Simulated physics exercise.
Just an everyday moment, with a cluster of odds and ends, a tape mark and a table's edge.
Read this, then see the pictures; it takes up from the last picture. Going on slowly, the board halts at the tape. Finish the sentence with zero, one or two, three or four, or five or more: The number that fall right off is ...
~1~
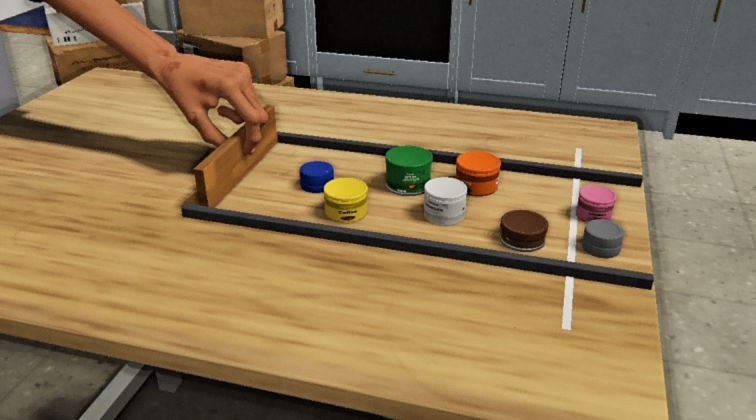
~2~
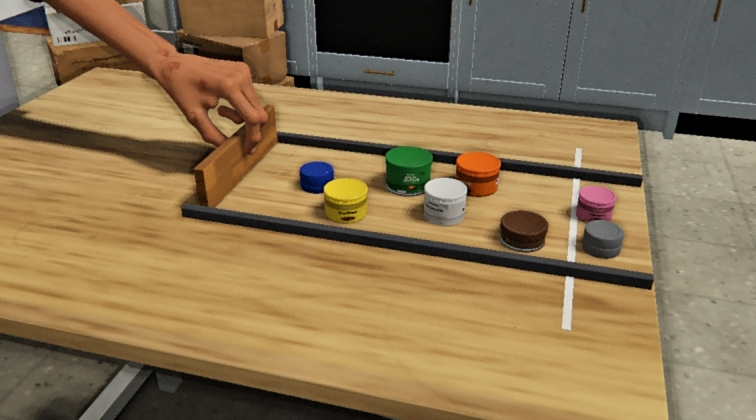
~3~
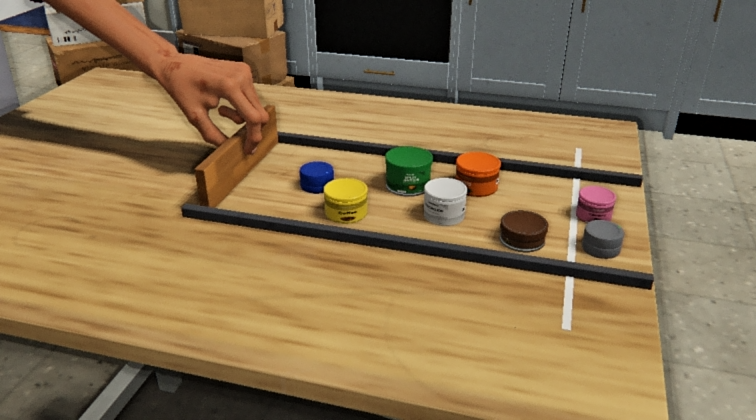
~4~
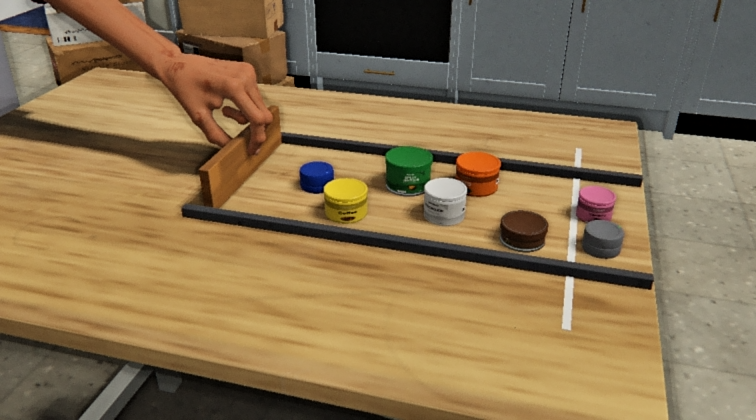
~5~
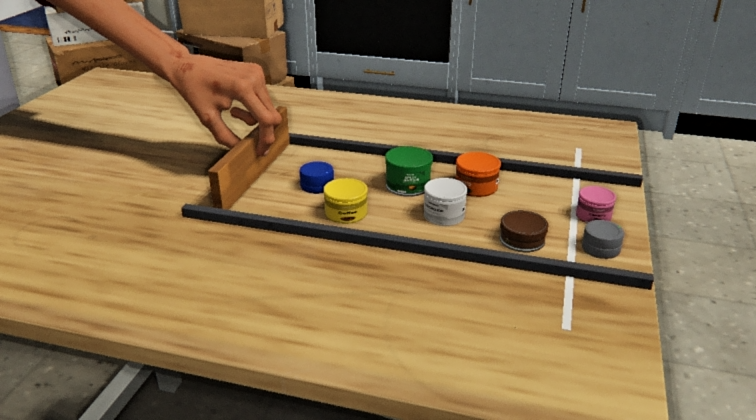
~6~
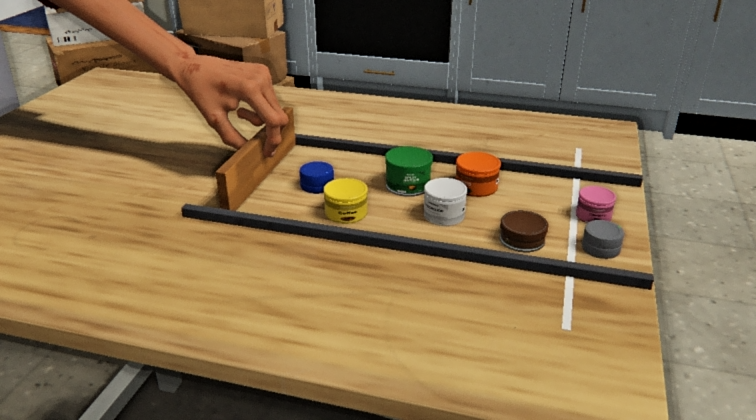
The number that fall right off is one or two.
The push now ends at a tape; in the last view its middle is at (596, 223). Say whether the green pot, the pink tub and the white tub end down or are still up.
Result - the green pot is safe, the pink tub is gone, the white tub is gone.
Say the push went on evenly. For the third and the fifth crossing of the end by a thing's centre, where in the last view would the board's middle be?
The first one at (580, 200), the next at (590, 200).
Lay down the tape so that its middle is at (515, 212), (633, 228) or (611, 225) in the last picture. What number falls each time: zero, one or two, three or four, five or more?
Zero; five or more; 5 or more.
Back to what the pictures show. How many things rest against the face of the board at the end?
In total, 3.
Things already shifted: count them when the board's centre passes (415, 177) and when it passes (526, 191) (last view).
The number moved is 5 and then 7.
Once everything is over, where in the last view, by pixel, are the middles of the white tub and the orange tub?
Final spots - white tub (633, 226), orange tub (640, 184).
Soon after, none off yet; grey lid at rest near (603, 239); pink tub at rest near (595, 205); brown tin at rest near (523, 231).
At rest, the number that fall off is one or two; fallen, grey lid.
